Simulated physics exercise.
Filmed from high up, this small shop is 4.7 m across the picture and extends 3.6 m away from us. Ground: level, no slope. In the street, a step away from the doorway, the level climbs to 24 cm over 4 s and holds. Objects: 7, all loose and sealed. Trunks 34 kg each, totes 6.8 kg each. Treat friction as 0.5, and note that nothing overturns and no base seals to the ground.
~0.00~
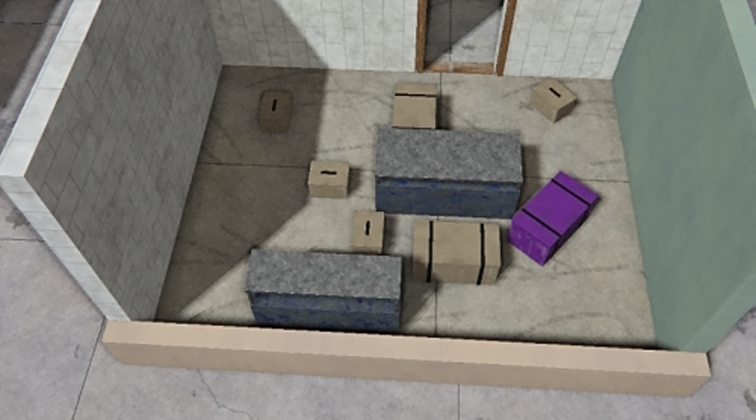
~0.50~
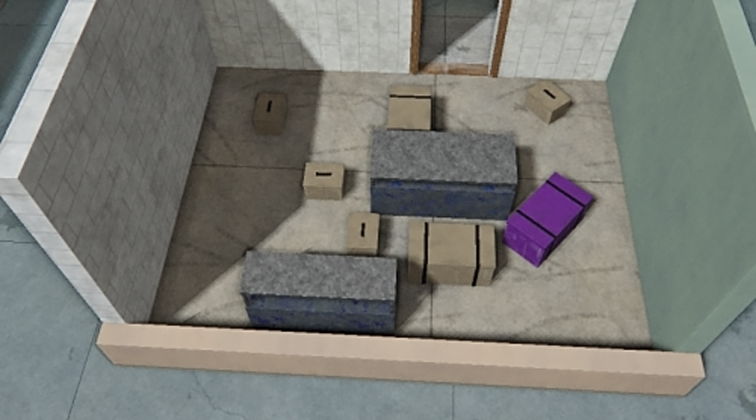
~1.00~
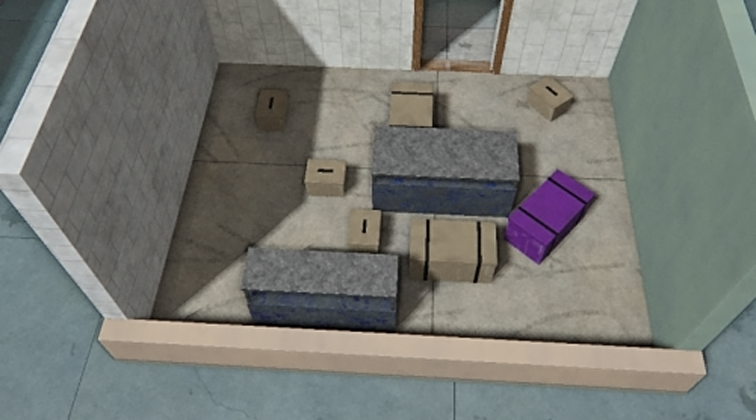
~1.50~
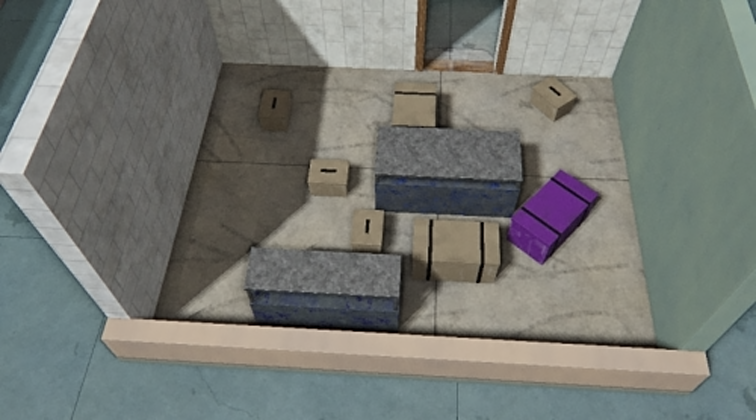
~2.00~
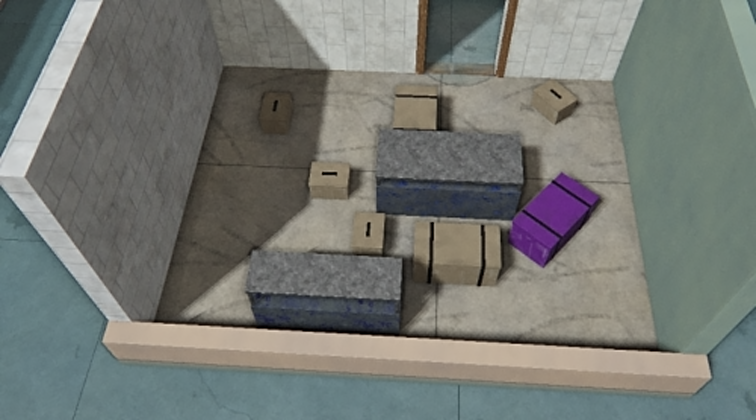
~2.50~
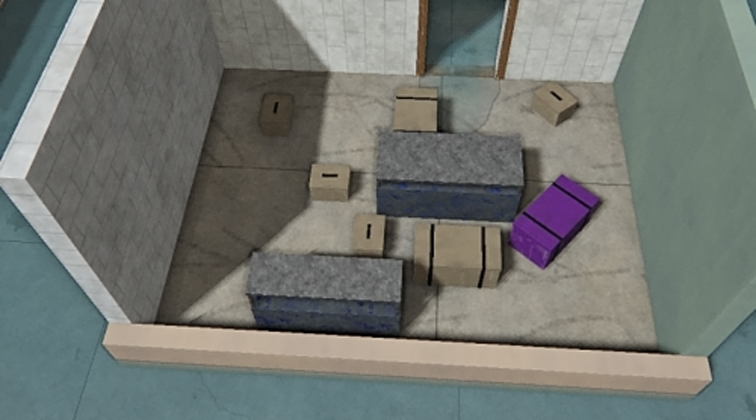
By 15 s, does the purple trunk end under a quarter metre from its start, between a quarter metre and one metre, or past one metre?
Under a quarter metre.
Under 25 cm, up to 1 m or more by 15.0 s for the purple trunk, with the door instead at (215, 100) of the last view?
Purple trunk: Long trip.
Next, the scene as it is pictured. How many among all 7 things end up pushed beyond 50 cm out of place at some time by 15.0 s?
That adds up to 3.
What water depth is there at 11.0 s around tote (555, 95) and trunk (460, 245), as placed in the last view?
About 8 and 6 cm.
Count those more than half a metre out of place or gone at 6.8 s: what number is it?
1.
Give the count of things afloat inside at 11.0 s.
At that instant the tally stands at 2.
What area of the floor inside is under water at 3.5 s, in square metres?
Somewhere about 2.5 m2, give or take.
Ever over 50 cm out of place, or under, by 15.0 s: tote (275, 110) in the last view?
Above.
After 3.5 s the purple trunk is near (557, 211), 0.0 m from its start, aground; 0 afloat.
After 6.8 s the purple trunk is near (557, 211), 0.0 m from its start, aground; 0 afloat.
After 11.0 s the purple trunk is near (557, 211), 0.0 m from its start, aground; 2 afloat.
After 15.0 s the purple trunk is near (561, 210), 0.0 m from its start, afloat; 7 afloat.
